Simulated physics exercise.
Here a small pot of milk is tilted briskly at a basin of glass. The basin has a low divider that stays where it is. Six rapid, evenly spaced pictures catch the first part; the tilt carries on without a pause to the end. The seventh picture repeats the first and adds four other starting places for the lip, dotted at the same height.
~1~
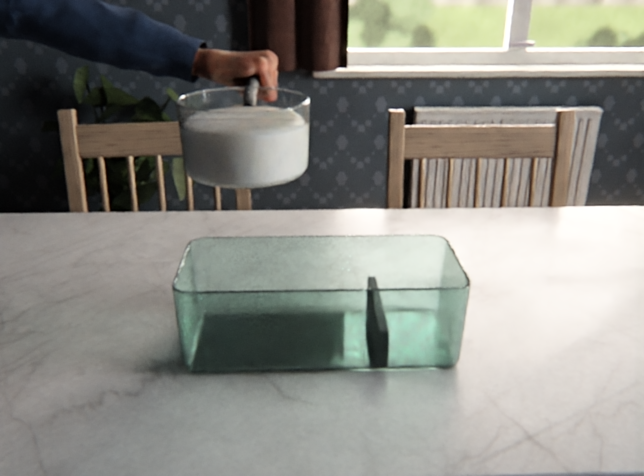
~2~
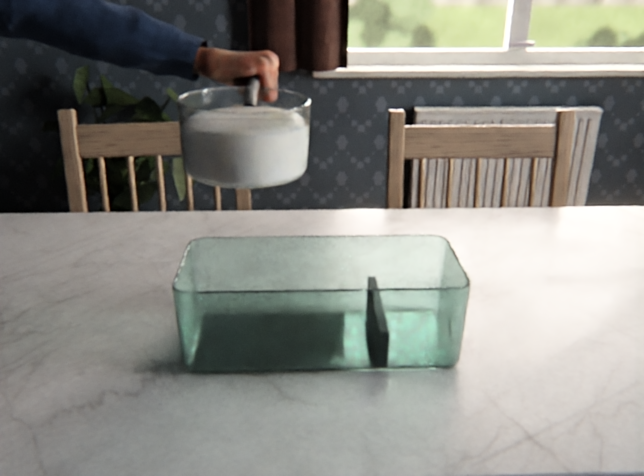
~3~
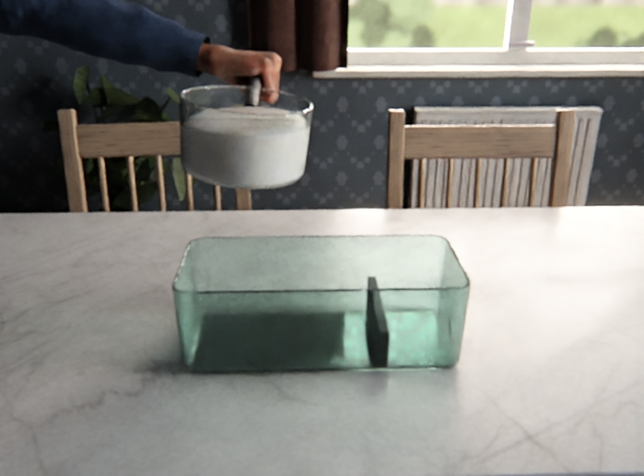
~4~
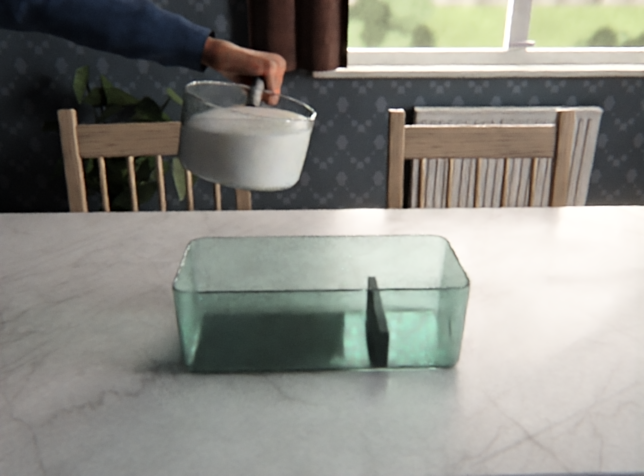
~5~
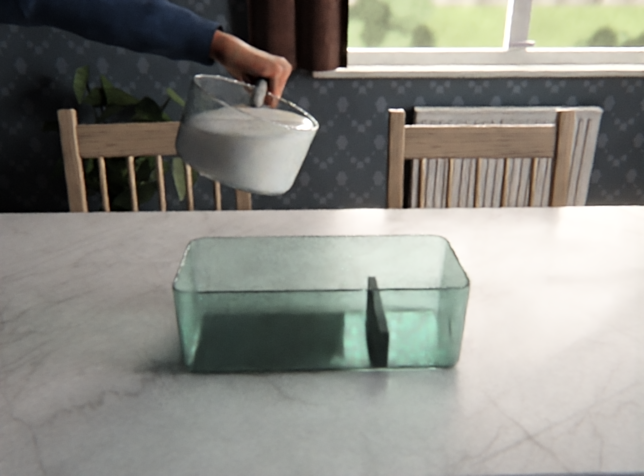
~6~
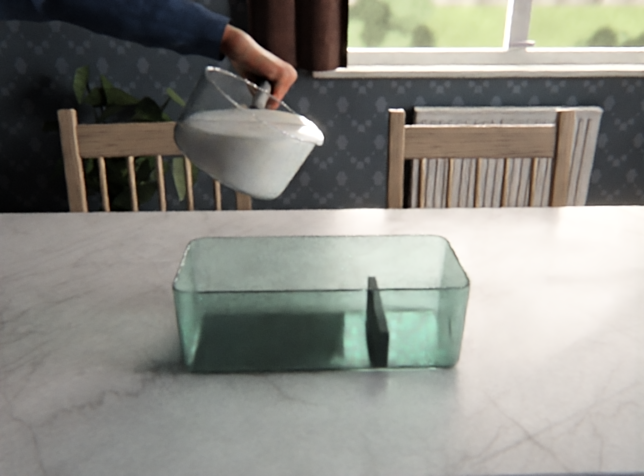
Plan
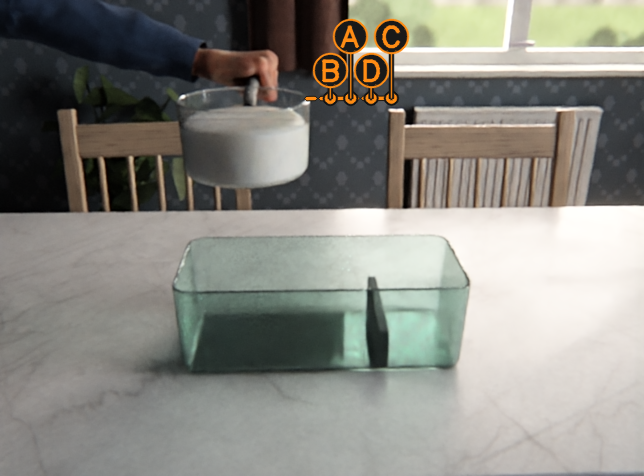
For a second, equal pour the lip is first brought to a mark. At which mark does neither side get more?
Use dot B.
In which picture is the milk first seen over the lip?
Picture 6.
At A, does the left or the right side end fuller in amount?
More ends on the right.
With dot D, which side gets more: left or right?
More ends on the right.
In orange, A at (350, 98); B at (330, 98); C at (391, 98); D at (371, 98).
With A, about 23 % ends left of the wall and 75 % right of it.
With B, about 46 % ends left of the wall and 52 % right of it.
With C, about 23 % ends left of the wall and 73 % right of it; 3 % is lost outside.
With D, about 21 % ends left of the wall and 78 % right of it.
